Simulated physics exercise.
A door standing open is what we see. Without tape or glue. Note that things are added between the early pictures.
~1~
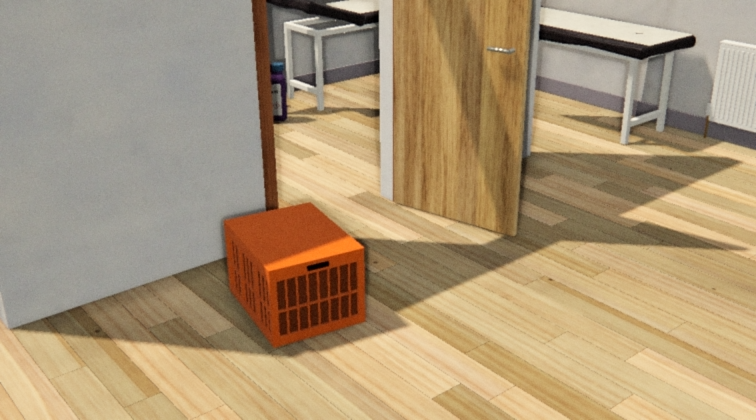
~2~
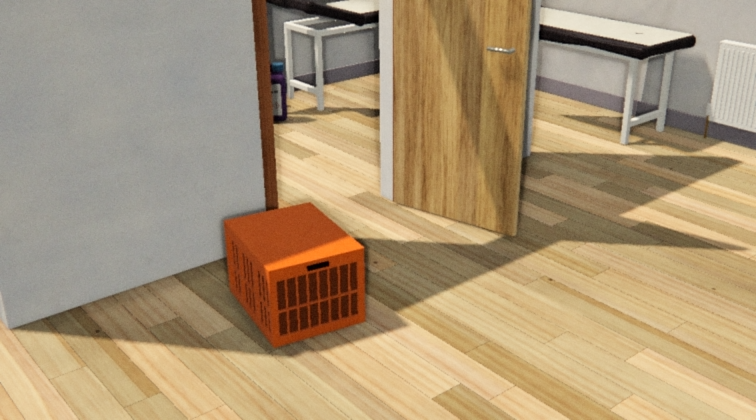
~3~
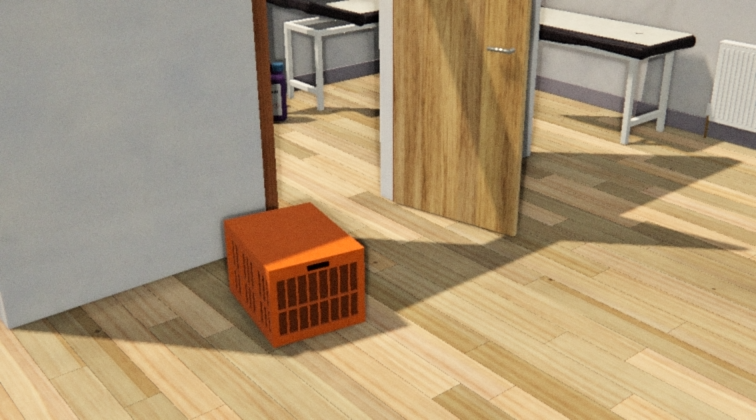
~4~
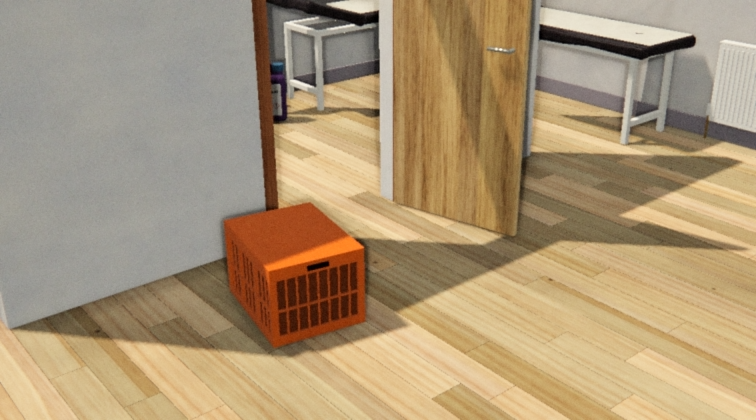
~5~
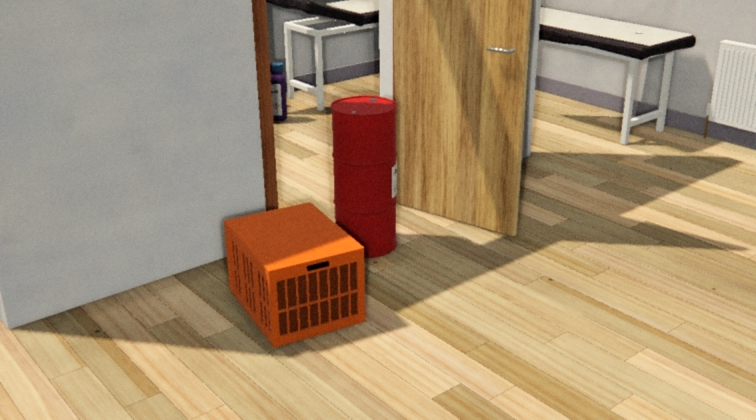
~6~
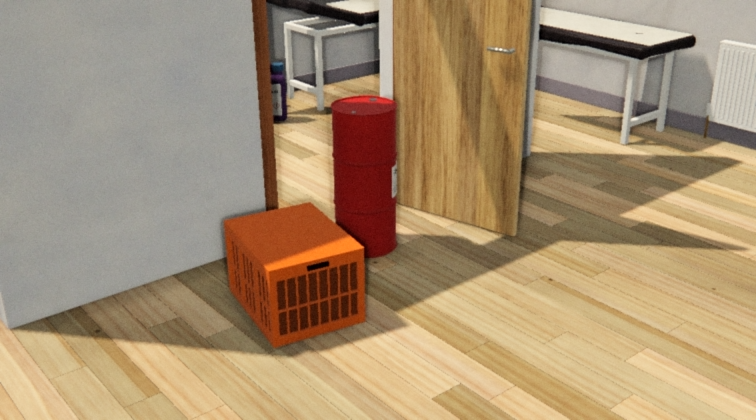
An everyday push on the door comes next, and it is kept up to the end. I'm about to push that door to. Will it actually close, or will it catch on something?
The door is likely to get obstructed.
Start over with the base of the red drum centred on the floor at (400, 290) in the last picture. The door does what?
What you'd see next is that it swings to completion.
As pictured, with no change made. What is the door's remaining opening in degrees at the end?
It comes to about 50°.
Then, 0.60 s on from there, door at 82°.
Then, 0.90 s on from there, door at 59°.
In the end, door at 51°; both unmoved. At the end, from the last picture's camera, red drum near (361, 177).
